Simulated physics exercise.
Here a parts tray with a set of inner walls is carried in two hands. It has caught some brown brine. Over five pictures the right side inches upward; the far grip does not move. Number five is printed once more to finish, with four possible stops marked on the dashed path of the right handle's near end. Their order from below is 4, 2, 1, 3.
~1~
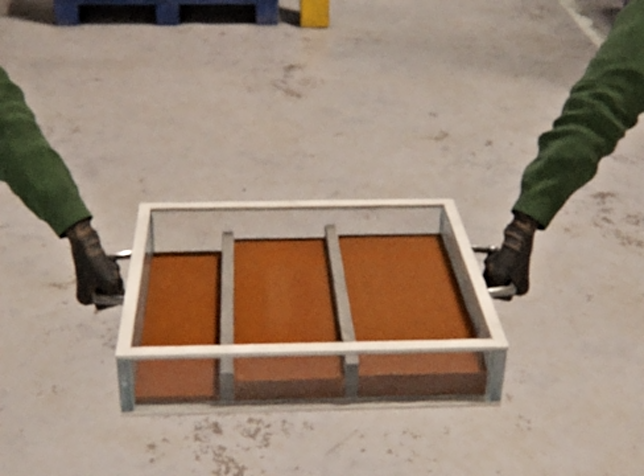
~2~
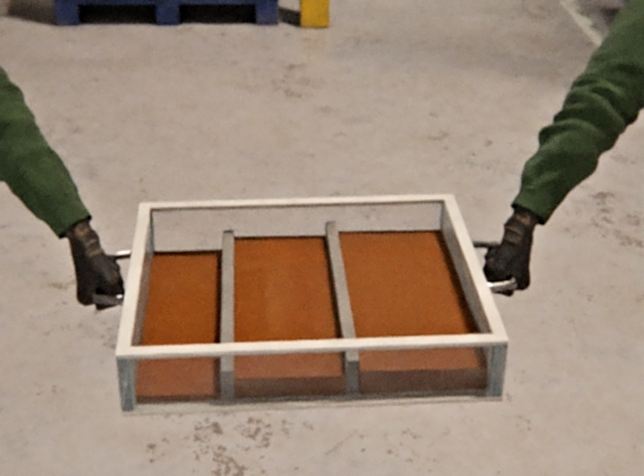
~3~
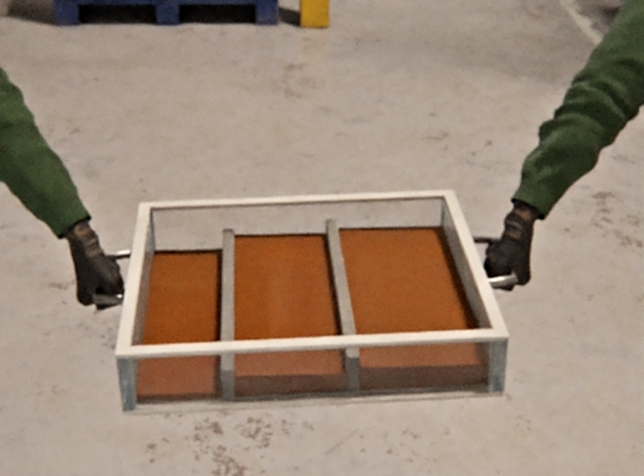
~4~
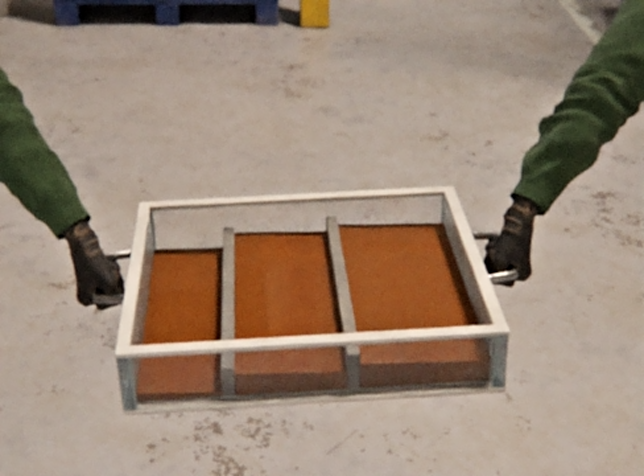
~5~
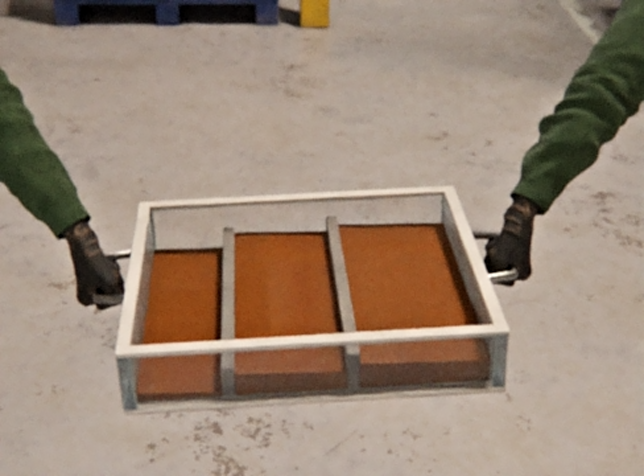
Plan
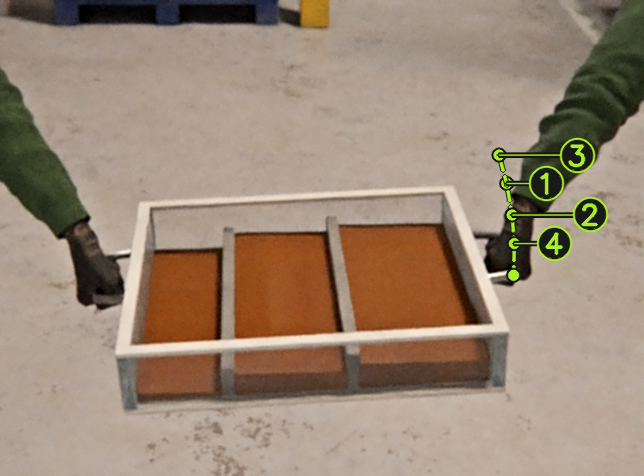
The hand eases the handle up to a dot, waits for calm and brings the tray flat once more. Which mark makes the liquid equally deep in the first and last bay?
Mark 1.
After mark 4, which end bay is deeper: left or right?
The right one.
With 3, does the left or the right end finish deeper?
The left one.
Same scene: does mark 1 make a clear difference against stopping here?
Yes, it helps clearly.
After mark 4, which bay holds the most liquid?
It is the right one.
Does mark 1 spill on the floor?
No, all stays in.
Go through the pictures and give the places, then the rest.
The tray is level; deepest in the right bay, at (402, 297), shallowest in the left; right handle at (503, 270).
Tipped about 1° down to the left; no wall is crossed; right handle at (504, 264).
Tipped about 2° down to the left; no wall is crossed; right handle at (504, 259).
Tipped about 2° down to the left; no wall is crossed; right handle at (505, 255).
Tipped about 3° down to the left; deepest in the right bay, at (403, 286), shallowest in the left; right handle at (505, 255).
On the marked copy, 1 at (506, 183); 2 at (512, 214); 3 at (499, 155); 4 at (514, 243).
With 1, the two end bays stand about equally deep; nothing spills.
With 2, the right end bay stands much deeper than the other; nothing spills.
With 3, the left end bay stands much deeper than the other; nothing spills.
With 4, the right end bay stands much deeper than the other; nothing spills.
